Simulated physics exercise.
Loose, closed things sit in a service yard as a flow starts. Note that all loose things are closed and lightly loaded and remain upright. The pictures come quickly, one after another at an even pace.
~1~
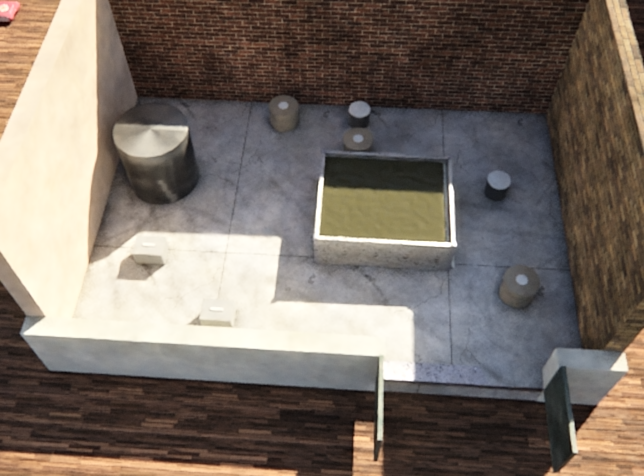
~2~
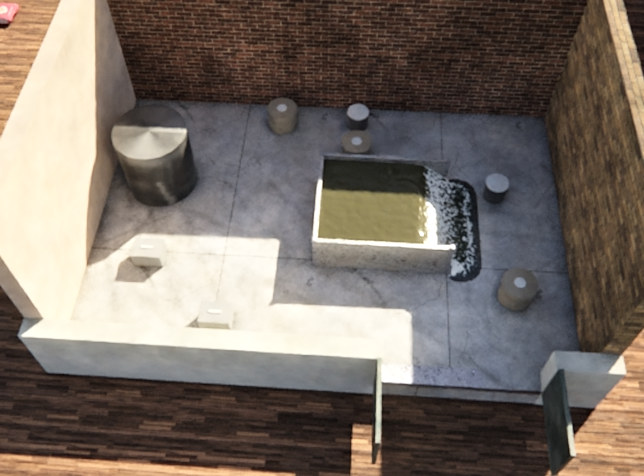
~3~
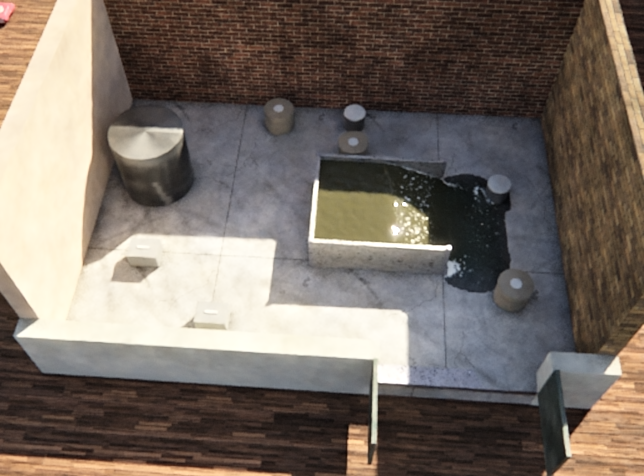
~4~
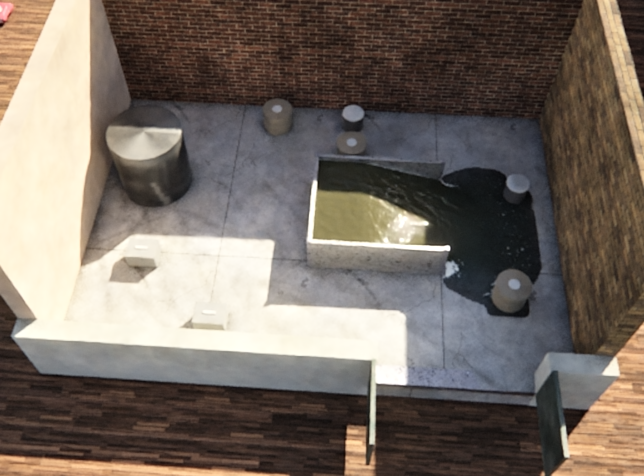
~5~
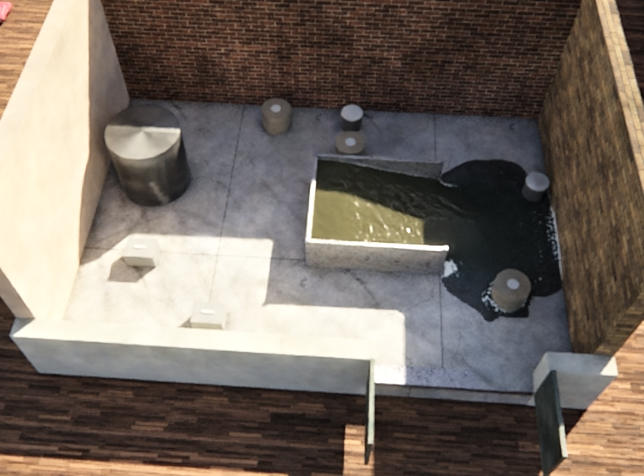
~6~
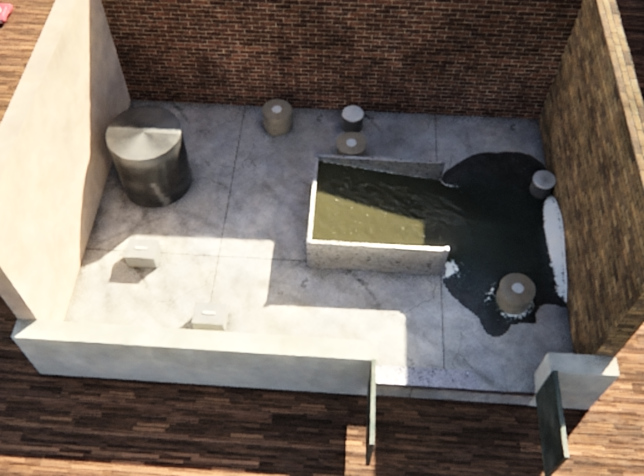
In a walled yard, dark water pours from a tank's right side and pushes a pail rightward.
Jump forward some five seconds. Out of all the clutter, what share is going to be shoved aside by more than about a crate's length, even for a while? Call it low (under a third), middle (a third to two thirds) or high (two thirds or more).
High.
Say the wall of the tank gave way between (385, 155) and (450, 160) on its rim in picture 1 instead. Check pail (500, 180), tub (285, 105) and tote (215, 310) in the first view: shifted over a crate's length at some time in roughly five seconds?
Taking them in order, covered the distance, covered the distance, short of it.
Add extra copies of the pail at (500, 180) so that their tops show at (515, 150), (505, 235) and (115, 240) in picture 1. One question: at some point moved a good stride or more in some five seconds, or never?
Outcome per entry: Knocked aside / knocked aside / stays where it is.
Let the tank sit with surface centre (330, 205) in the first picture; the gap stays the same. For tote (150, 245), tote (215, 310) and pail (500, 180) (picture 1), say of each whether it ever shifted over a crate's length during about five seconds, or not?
Item one not displaced far, item two not displaced far, item three travelled far enough.
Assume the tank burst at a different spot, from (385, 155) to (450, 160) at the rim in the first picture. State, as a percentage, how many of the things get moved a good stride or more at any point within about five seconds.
I'd say around 60 per cent.
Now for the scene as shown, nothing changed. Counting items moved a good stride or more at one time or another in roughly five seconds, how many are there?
So, 5 of them.
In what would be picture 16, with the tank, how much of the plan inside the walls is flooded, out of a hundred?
Roughly 35 %.
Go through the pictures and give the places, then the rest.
A pail at (500, 179) rests on the ground; a tub at (522, 280) rests on the ground; 0 of 7 have shifted, in the first picture.
A pail at (498, 182) rests on the ground; a tub at (520, 283) rests on the ground; 0 of 7 have shifted, in the second picture.
A pail at (500, 183) rests on the ground, close to its start; a tub at (516, 284), on the bottom; 1 of 7 have shifted, in the third picture.
A pail at (518, 183) rests on the ground, a stride from its start; a tub at (515, 284), on the bottom; 1 of 7 have shifted, in the fourth picture.
A pail at (538, 181), on the bottom, a stride from its start; a tub at (513, 284), on the bottom; 1 of 7 have shifted, in the fifth picture.
A pail at (545, 179), afloat, a stride from its start; a tub at (518, 288) rests on the ground, close to its start; 2 of 7 have shifted, in the sixth picture.
A moment on, 1 of 7 are well off their spots; 1 afloat.
Next, 2 of 7 are well off their spots; 2 afloat.
Later, 3 of 7 are well off their spots; 1 afloat.
In the end, 5 of 7 are well off their spots, and 5 have been at some point; 1 afloat.
